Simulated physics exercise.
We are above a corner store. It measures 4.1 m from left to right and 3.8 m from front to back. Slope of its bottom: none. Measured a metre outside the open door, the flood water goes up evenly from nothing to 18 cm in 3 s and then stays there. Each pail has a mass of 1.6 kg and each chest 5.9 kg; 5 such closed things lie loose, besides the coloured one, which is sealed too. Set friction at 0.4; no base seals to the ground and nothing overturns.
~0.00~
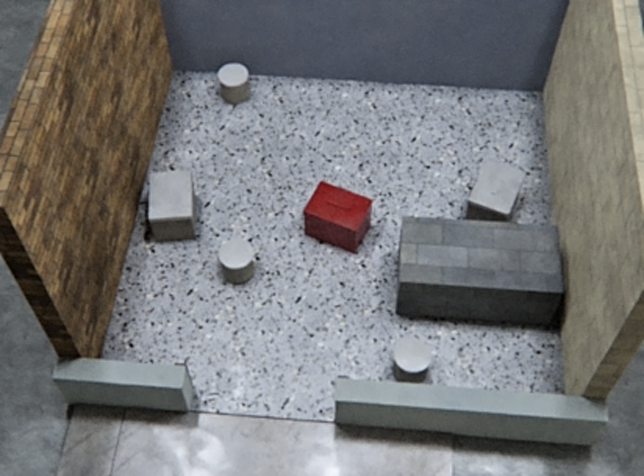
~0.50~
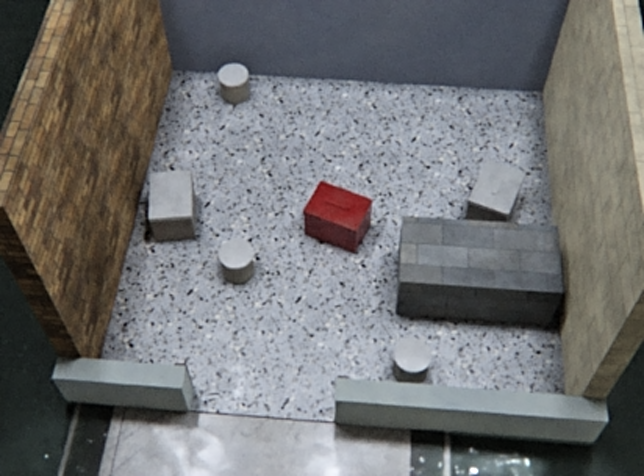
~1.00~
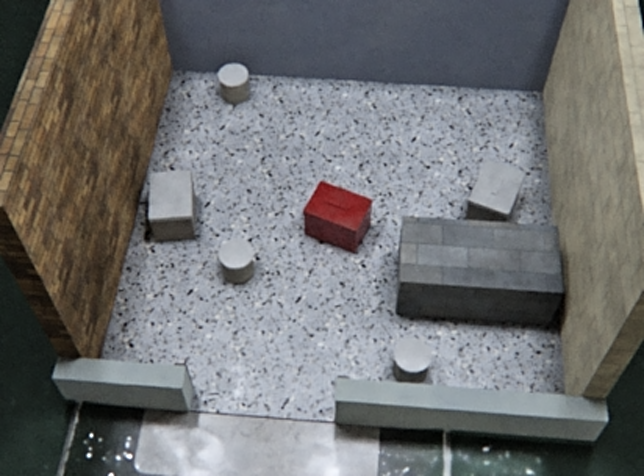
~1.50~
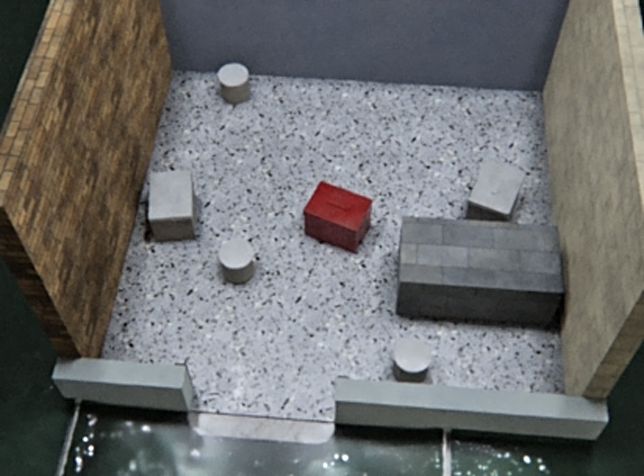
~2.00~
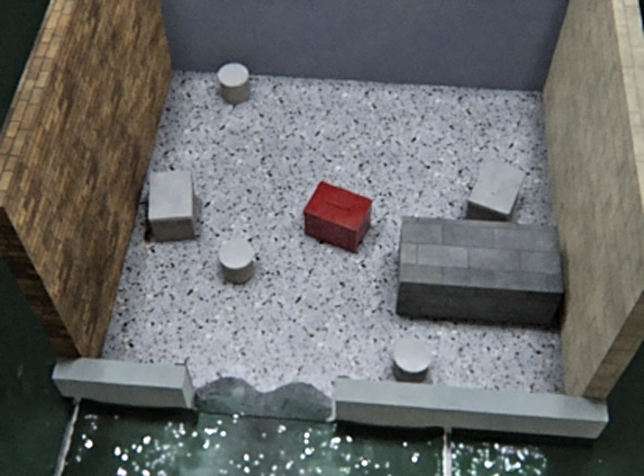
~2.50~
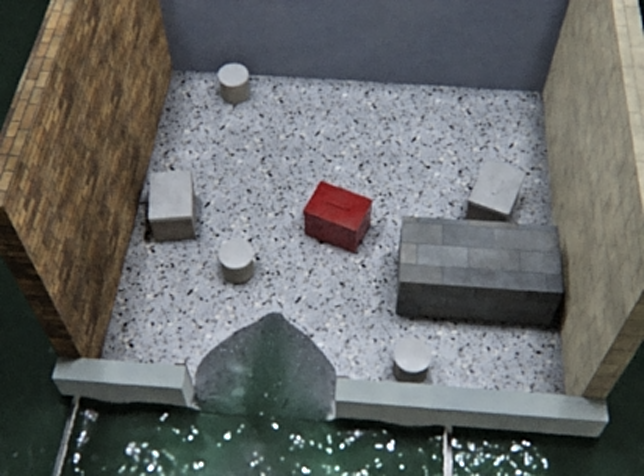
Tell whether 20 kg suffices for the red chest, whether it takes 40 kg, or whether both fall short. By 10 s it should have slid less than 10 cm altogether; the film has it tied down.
Only the upper figure is adequate.
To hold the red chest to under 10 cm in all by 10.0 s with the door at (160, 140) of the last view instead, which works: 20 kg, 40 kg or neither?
Moved there, the heavy choice alone works.
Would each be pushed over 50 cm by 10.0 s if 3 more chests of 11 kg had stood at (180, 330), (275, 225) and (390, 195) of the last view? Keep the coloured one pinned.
Listed in turn, they go beneath the bar, over the bar, beneath the bar.
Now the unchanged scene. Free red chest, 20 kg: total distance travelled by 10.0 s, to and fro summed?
Path length near 40 cm.
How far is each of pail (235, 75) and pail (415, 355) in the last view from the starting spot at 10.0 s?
300 cm and 20 cm respectively.
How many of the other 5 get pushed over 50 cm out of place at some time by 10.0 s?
3.
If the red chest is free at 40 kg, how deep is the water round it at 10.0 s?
Something like 8 centimetres.
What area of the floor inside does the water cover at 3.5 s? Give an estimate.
About 3.0 m2.
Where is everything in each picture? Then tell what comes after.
The first frame shows the red chest at (338, 205), on the bottom; water covers 0.0 m2; 0 of 6 have shifted.
The second frame shows the red chest at (338, 205) rests on the ground; 0.0 m2 under water; 0 of 6 have shifted.
The third frame shows the red chest at (338, 205) rests on the ground; water covers 0.0 m2; 0 of 6 have shifted.
The fourth frame shows the red chest at (338, 205) rests on the ground; 0.0 m2 under water; 0 of 6 have shifted.
The fifth frame shows the red chest at (338, 205) rests on the ground; water covers 0.1 m2; 0 of 6 have shifted.
The sixth frame shows the red chest at (338, 205), on the bottom; water covers 0.7 m2; 0 of 6 have shifted.
After 3.5 s the red chest would be 0 cm from its start with 20 kg and 0 cm from its start with 40 kg; 2 cm of water round it then.
After 4.5 s the red chest would be 8 cm from its start with 20 kg and 0 cm from its start with 40 kg; 6 cm of water round it then.
After 7.0 s the red chest would be 38 cm from its start with 20 kg and 0 cm from its start with 40 kg; 6 cm of water round it then.
After 10.0 s the red chest would be 42 cm from its start with 20 kg and 0 cm from its start with 40 kg; 8 cm of water round it then.
